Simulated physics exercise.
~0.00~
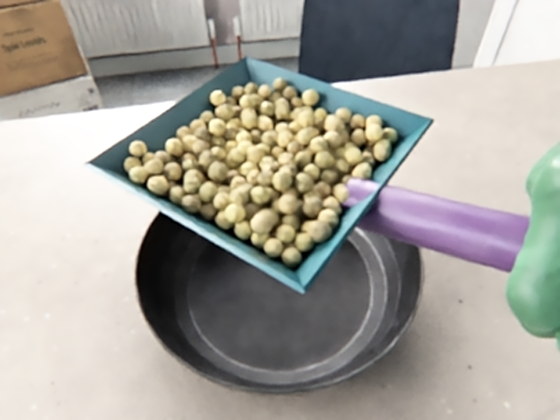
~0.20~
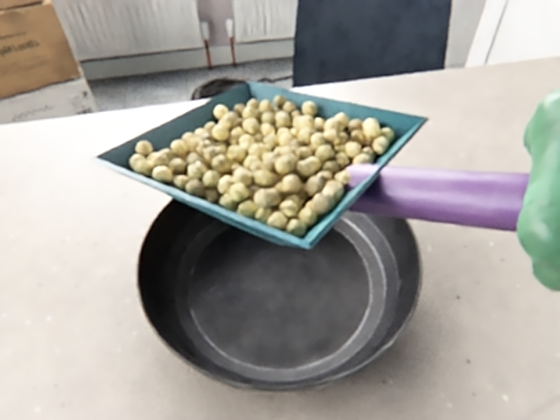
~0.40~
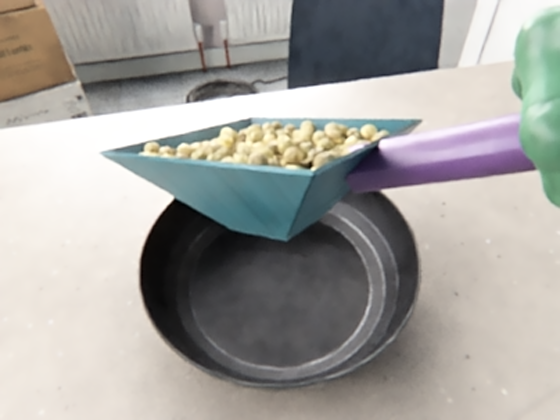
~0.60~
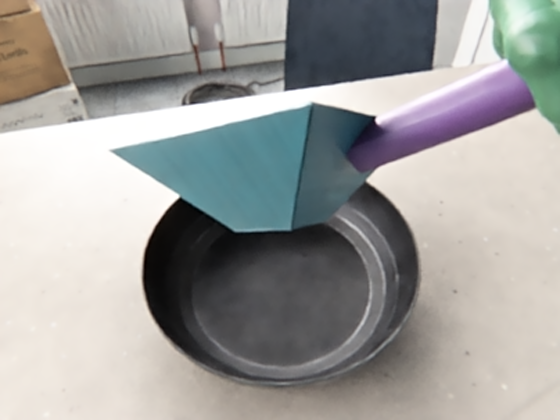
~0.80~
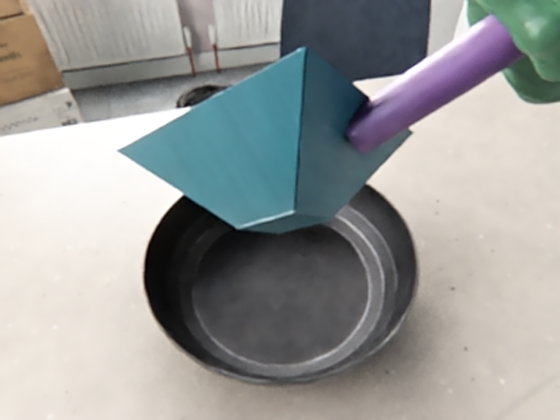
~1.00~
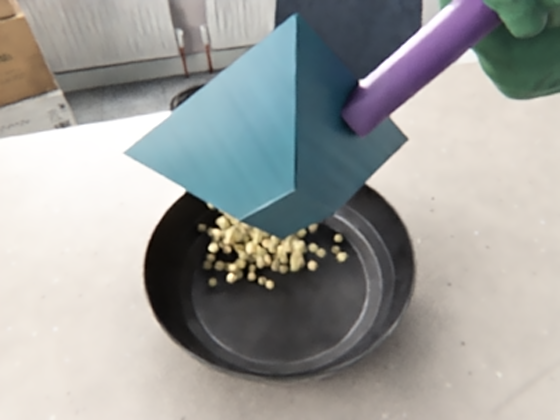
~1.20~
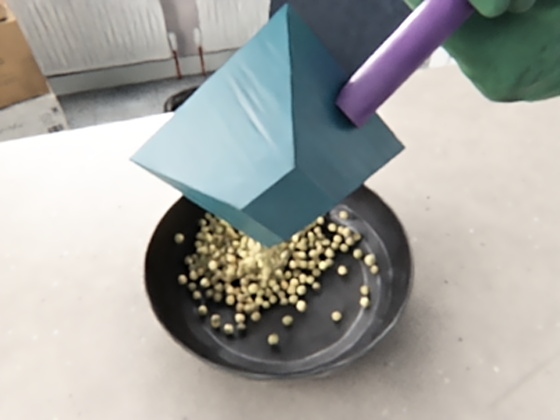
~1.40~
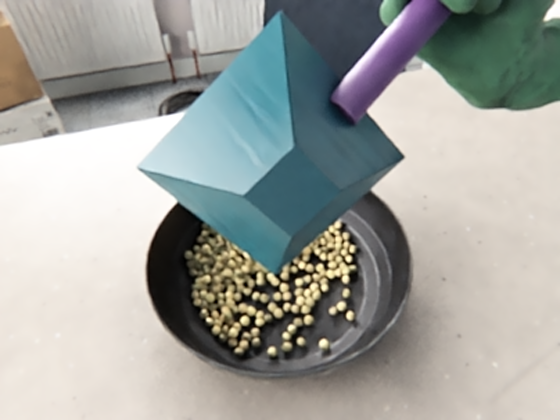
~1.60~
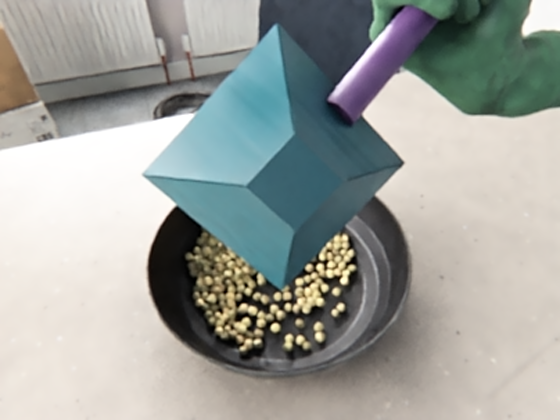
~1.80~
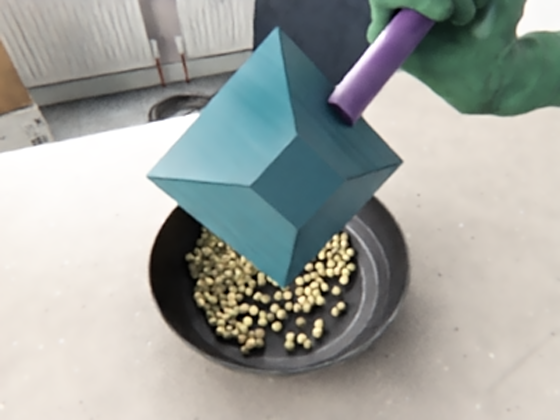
A green hand tips a teal scoop of soya beans into a dark pan below.
